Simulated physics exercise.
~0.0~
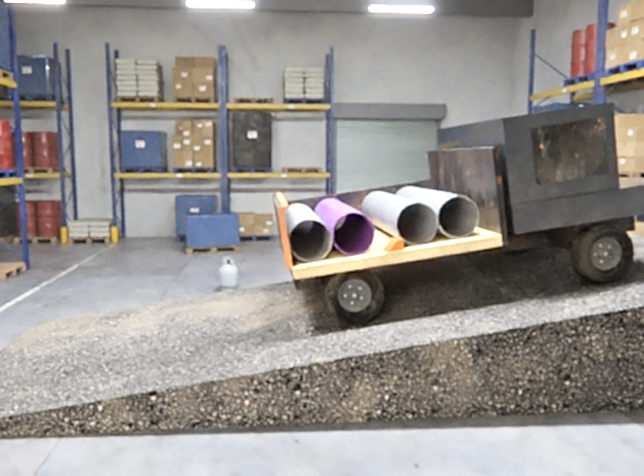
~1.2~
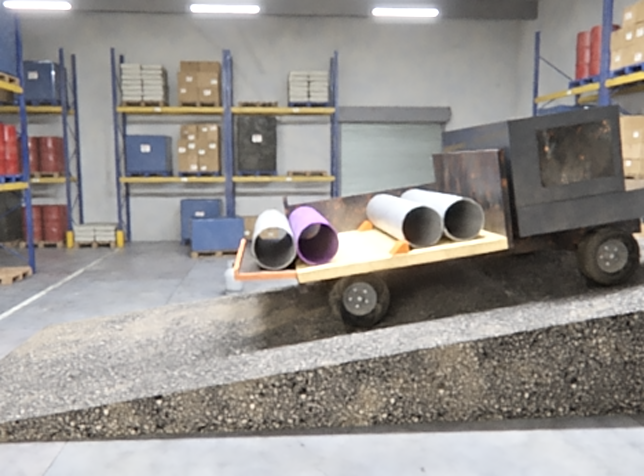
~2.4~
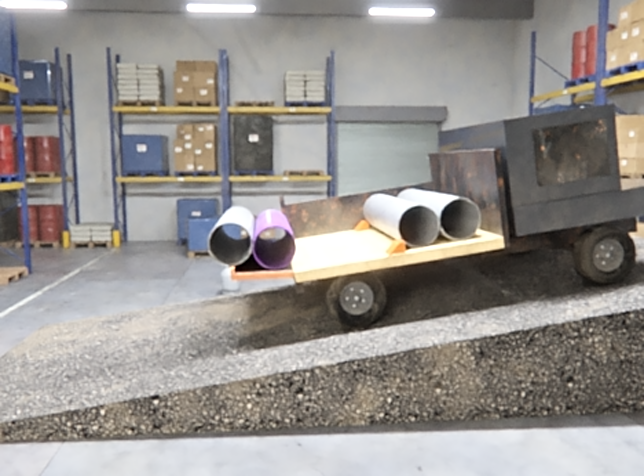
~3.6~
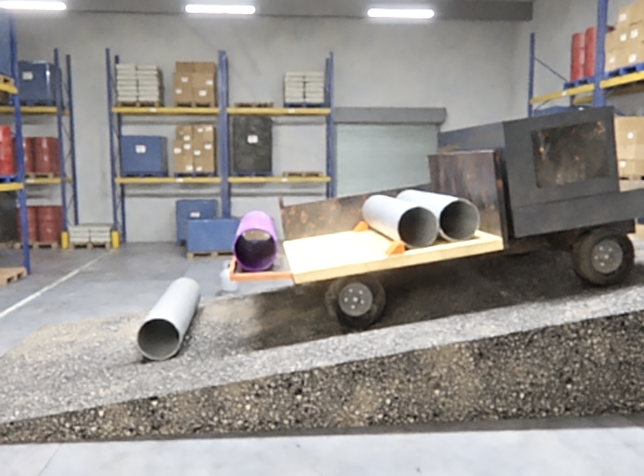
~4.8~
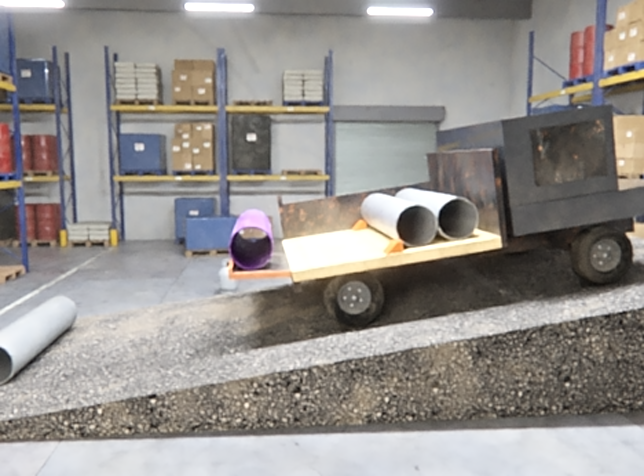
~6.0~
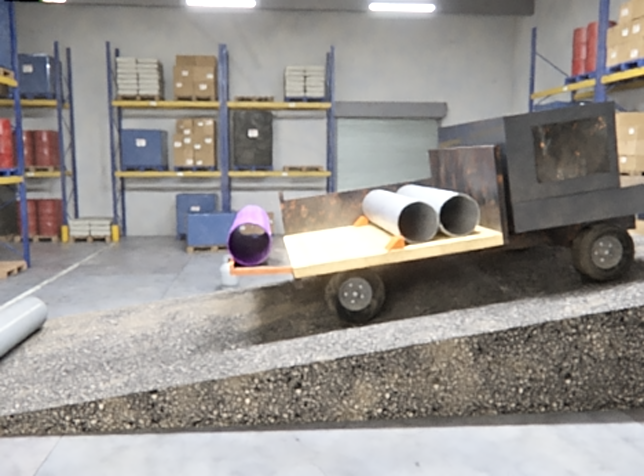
The video shows a dark pick-up parked on a gravel slope as its tailgate drops and two pipes roll left onto it; the gray one falls off and rolls away down the slope, while the purple one stays on the lowered gate and two others remain behind an orange chock.
